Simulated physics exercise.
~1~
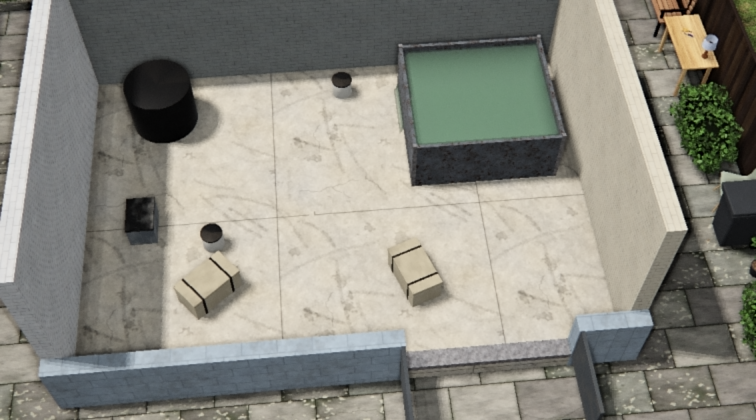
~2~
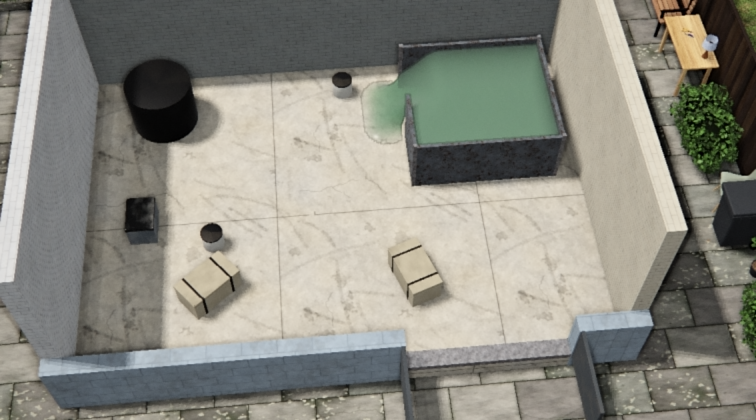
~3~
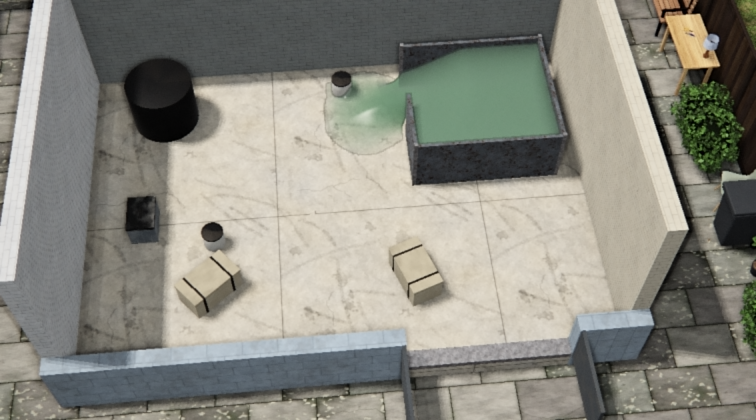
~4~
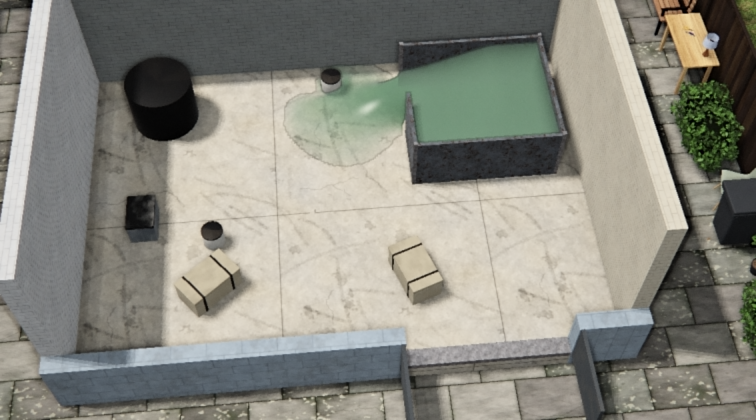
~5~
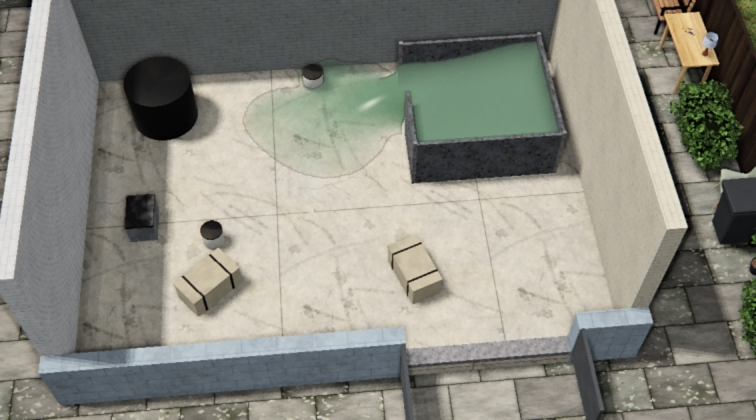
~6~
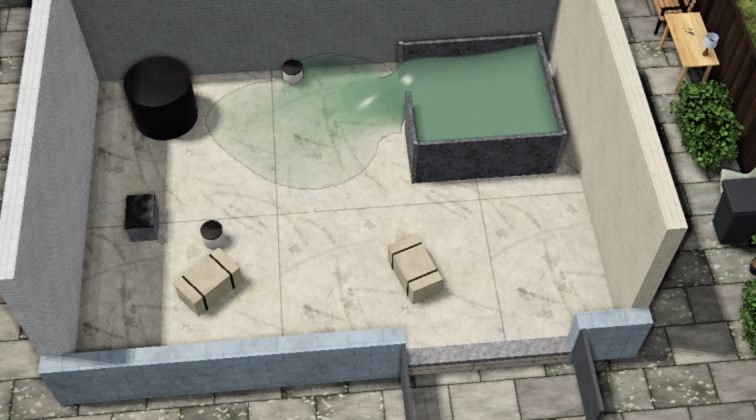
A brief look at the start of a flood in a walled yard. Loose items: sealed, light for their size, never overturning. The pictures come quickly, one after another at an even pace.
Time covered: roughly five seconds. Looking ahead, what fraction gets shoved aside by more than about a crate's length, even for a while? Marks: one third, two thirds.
Two thirds or higher.
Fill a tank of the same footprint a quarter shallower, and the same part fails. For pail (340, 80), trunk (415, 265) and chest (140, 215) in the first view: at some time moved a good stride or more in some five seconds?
Order as given: Displaced that much; not past it; displaced that much.
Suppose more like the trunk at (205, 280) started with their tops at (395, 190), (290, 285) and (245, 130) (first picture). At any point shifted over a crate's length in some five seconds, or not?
Taking them one at a time: Remains close, then remains close, then gets driven off.
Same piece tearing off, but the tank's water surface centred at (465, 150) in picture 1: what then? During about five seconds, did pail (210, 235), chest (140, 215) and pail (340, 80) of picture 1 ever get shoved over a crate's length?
The first: Travelled far enough; the second: Travelled far enough; the third: Did not travel far.
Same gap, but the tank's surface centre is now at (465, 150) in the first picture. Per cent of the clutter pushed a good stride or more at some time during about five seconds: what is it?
By my reckoning, about 40 per cent.
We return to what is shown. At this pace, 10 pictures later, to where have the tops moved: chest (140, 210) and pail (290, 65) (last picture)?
Roughly (100, 227) for the first, roughly (172, 61) for the second.
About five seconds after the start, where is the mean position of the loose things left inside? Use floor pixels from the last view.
I'd say somewhere close to (285, 260).
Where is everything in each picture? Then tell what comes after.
In the first picture, a pail at (342, 79) rests on the ground; a chest at (140, 213), on the bottom; 0 of 5 have shifted.
In the second picture, a pail at (342, 79) rests on the ground; a chest at (140, 213) rests on the ground; 0 of 5 have shifted.
In the third picture, a pail at (341, 78) rests on the ground; a chest at (140, 212) rests on the ground; 0 of 5 have shifted.
In the fourth picture, a pail at (331, 76) rests on the ground, close to its start; a chest at (140, 211), on the bottom; 1 of 5 have shifted.
In the fifth picture, a pail at (313, 71), on the bottom, a stride from its start; a chest at (140, 210), on the bottom; 1 of 5 have shifted.
In the sixth picture, a pail at (292, 67) rests on the ground, a stride from its start; a chest at (140, 210) rests on the ground; 1 of 5 have shifted.
A moment on, 1 of 5 are well off their spots; 0 afloat.
Next, 2 of 5 are well off their spots; 2 afloat.
Later, 3 of 5 are well off their spots; 2 afloat.
In the end, 4 of 5 are well off their spots, and 4 have been at some point; 2 afloat.
